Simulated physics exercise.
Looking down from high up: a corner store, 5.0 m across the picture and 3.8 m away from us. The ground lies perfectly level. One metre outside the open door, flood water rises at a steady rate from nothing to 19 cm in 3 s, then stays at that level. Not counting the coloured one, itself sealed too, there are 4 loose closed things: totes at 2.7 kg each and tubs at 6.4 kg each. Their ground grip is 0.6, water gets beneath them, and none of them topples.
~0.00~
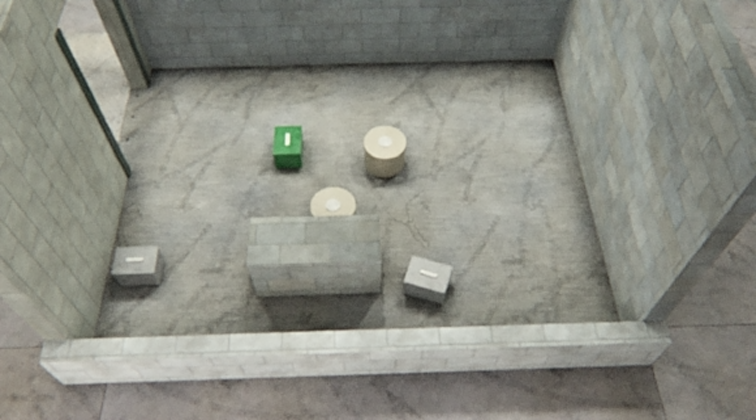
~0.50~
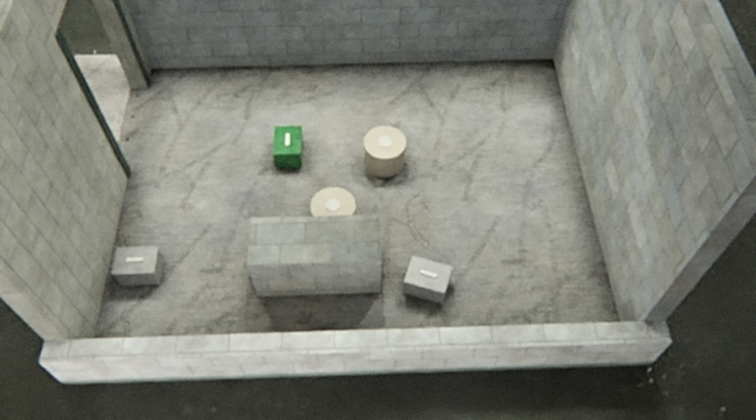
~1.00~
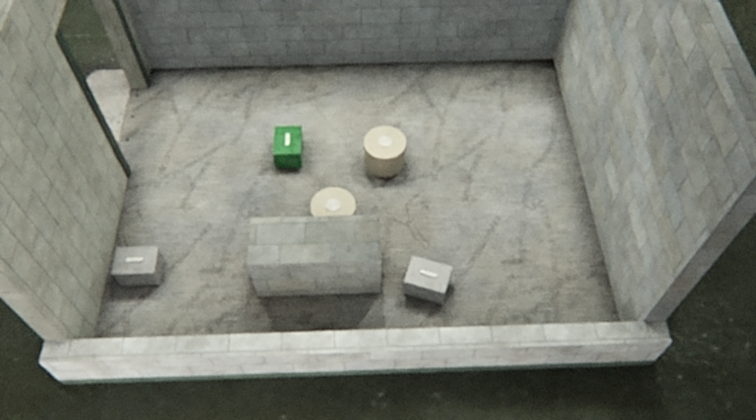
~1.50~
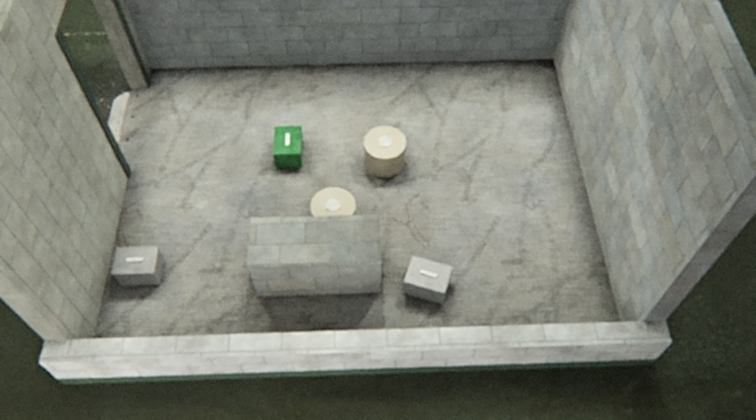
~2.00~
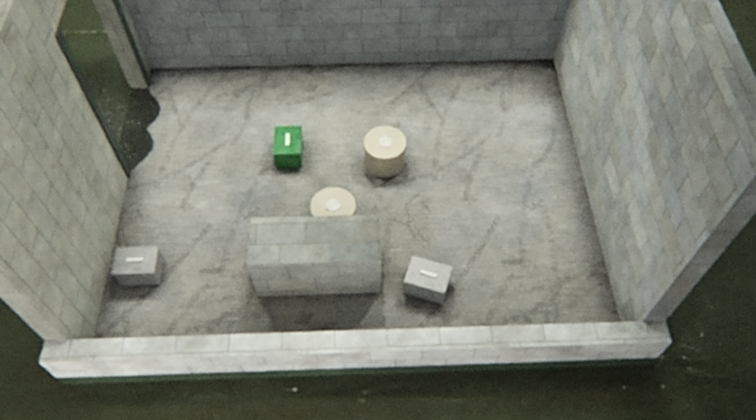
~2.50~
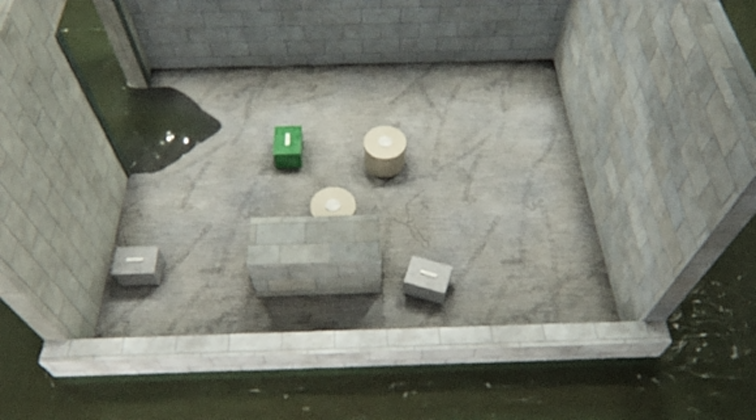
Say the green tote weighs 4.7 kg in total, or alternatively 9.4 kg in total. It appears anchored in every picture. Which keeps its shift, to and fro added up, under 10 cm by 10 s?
The one that works is none of the two.
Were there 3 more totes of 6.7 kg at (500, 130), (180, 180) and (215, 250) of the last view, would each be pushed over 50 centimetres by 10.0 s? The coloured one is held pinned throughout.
Order as asked: Goes beyond / stays within / stays within.
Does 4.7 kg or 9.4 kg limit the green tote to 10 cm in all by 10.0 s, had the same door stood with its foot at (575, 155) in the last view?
For that position, nothing offered succeeds.
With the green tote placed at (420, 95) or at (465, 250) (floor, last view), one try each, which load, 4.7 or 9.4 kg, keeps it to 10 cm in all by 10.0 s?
Well, at the first spot no weight will do, and at the second you need the heavier weight.
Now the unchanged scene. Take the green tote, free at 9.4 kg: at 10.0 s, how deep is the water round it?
Depth: Approx. 5 cm.
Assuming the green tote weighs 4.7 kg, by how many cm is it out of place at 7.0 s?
About 140 cm.
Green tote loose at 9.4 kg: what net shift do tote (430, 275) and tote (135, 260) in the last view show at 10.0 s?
One is off by 5 cm, the other by 0 cm, in the order asked.
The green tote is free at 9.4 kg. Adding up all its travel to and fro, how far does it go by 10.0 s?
It covers some 60 cm altogether.
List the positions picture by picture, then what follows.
In the first picture, the green tote at (288, 140), on the bottom; water covers 0.0 m2; 0 of 5 have shifted.
In the second picture, the green tote at (288, 140) rests on the ground; water covers 0.0 m2; 0 of 5 have shifted.
In the third picture, the green tote at (288, 140) rests on the ground; water covers 0.0 m2; 0 of 5 have shifted.
In the fourth picture, the green tote at (288, 140), on the bottom; 0.0 m2 under water; 0 of 5 have shifted.
In the fifth picture, the green tote at (288, 140), on the bottom; water covers 0.1 m2; 0 of 5 have shifted.
In the sixth picture, the green tote at (288, 140) rests on the ground; 0.8 m2 under water; 0 of 5 have shifted.
After 3.5 s the green tote would be 0 cm from its start with 4.7 kg and 0 cm from its start with 9.4 kg; 3 cm of water round it then.
After 4.5 s the green tote would be 69 cm from its start with 4.7 kg and 27 cm from its start with 9.4 kg; 5 cm of water round it then.
After 7.0 s the green tote would be 134 cm from its start with 4.7 kg and 60 cm from its start with 9.4 kg; 4 cm of water round it then.
After 10.0 s the green tote would be 290 cm from its start with 4.7 kg and 61 cm from its start with 9.4 kg; 5 cm of water round it then.
